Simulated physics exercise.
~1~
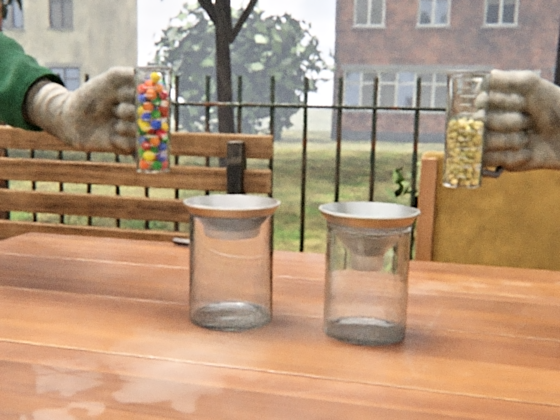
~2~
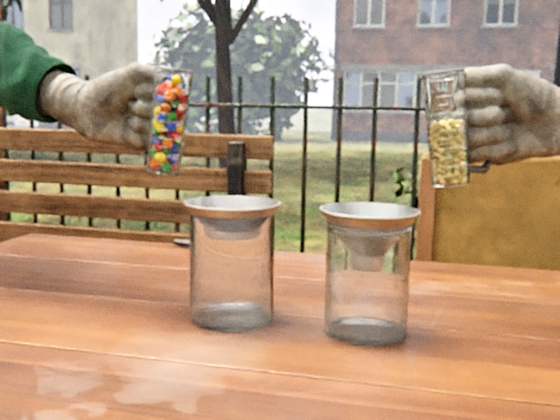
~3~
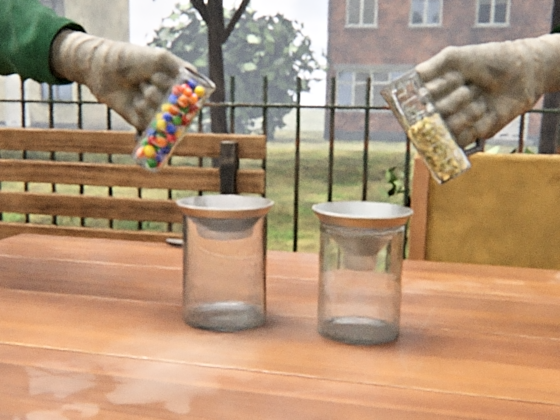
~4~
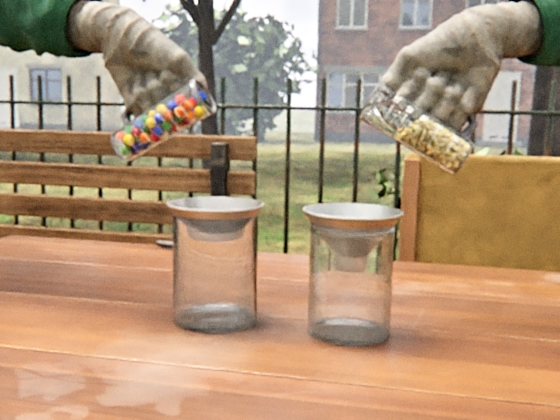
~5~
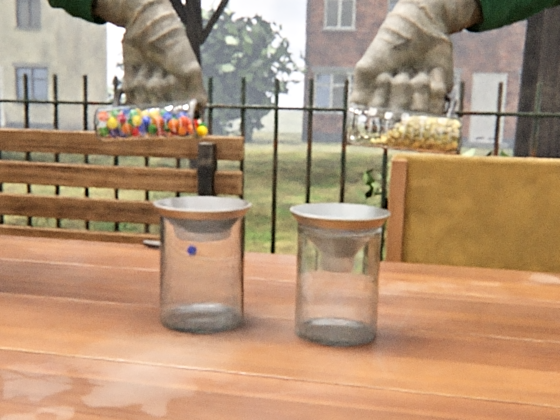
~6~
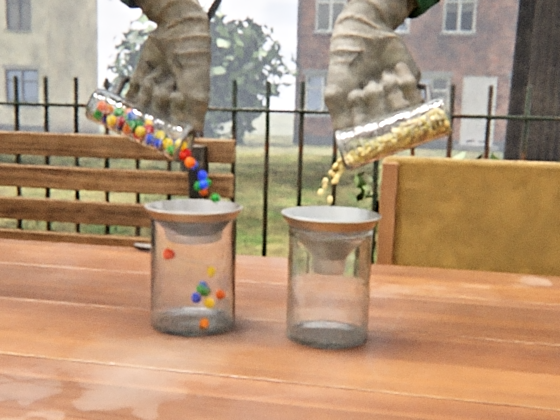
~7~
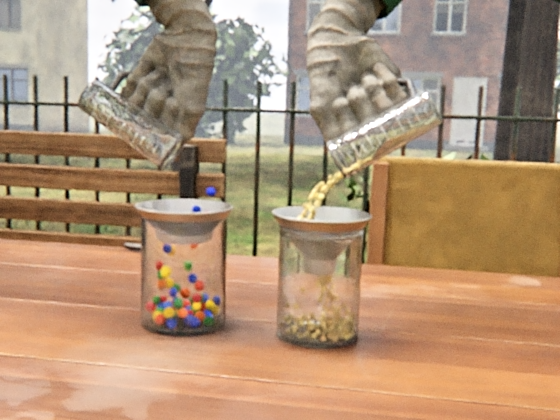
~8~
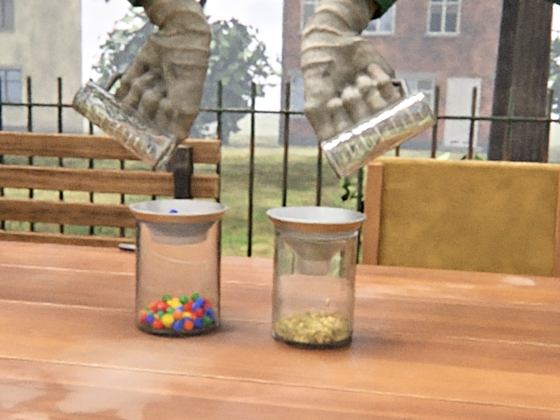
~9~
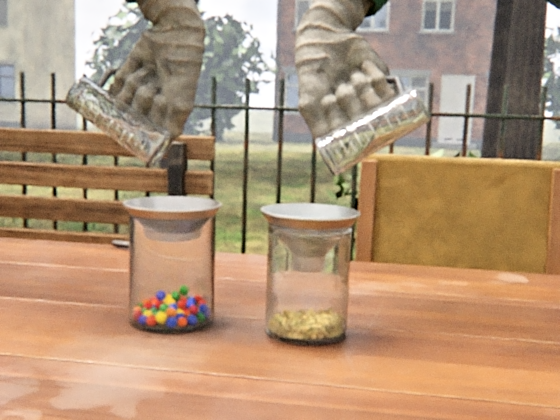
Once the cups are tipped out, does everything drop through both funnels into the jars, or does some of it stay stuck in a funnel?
Everything drops through both funnels. The coloured balls end up in the left jar and the yellow pieces in the right jar.
